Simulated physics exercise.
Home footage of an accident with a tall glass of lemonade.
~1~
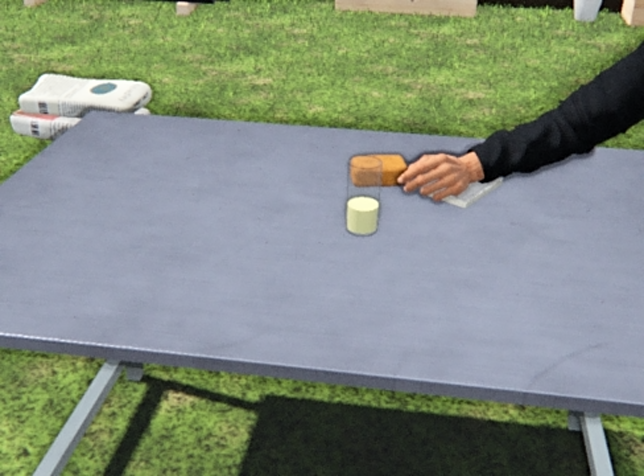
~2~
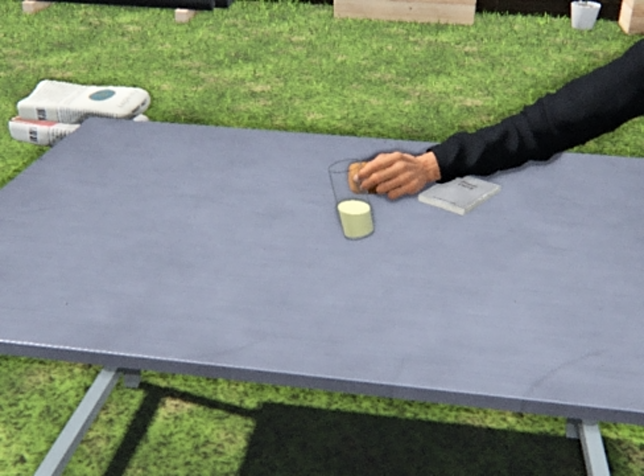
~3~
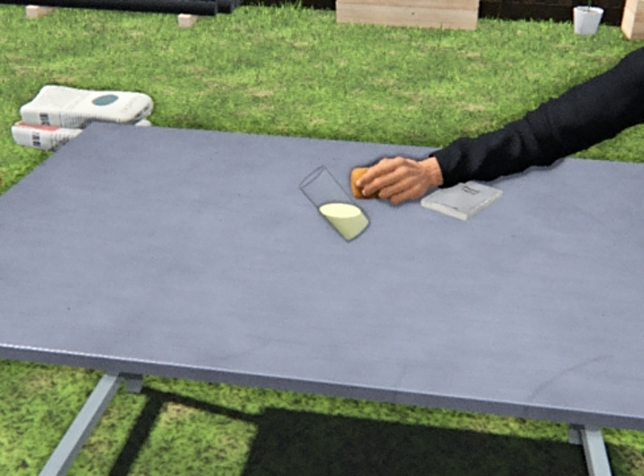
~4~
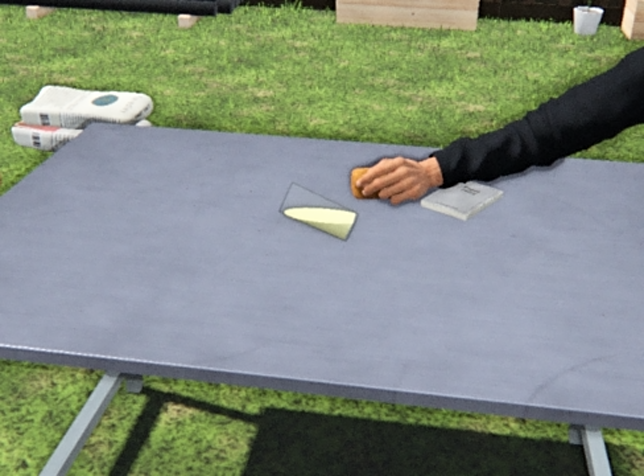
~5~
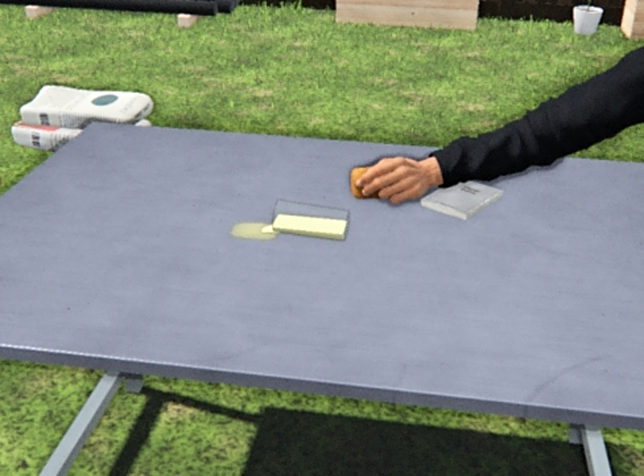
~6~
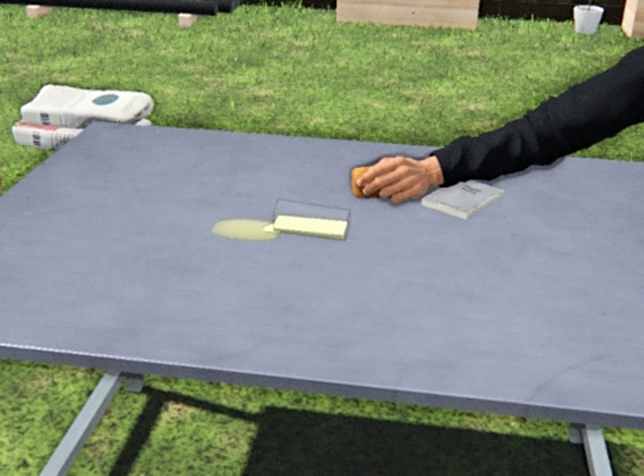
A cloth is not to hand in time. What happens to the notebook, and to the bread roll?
Outcome: I expect the notebook will be left dry; I expect the bread roll will be left dry.
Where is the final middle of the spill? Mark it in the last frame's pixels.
In the last view, its middle sits roughly at (161, 220).
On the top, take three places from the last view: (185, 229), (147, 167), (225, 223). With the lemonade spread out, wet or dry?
First one got to; second one left alone; third one got to.
Next, the puddle covers about as much as a plate; the notebook is clear of it; the bread roll is clear of it.
After that, the puddle covers about as much as a tray; the notebook is clear of it; the bread roll is clear of it.
Finally, the puddle covers about as much as a tray; the notebook is clear of it; the bread roll is clear of it.
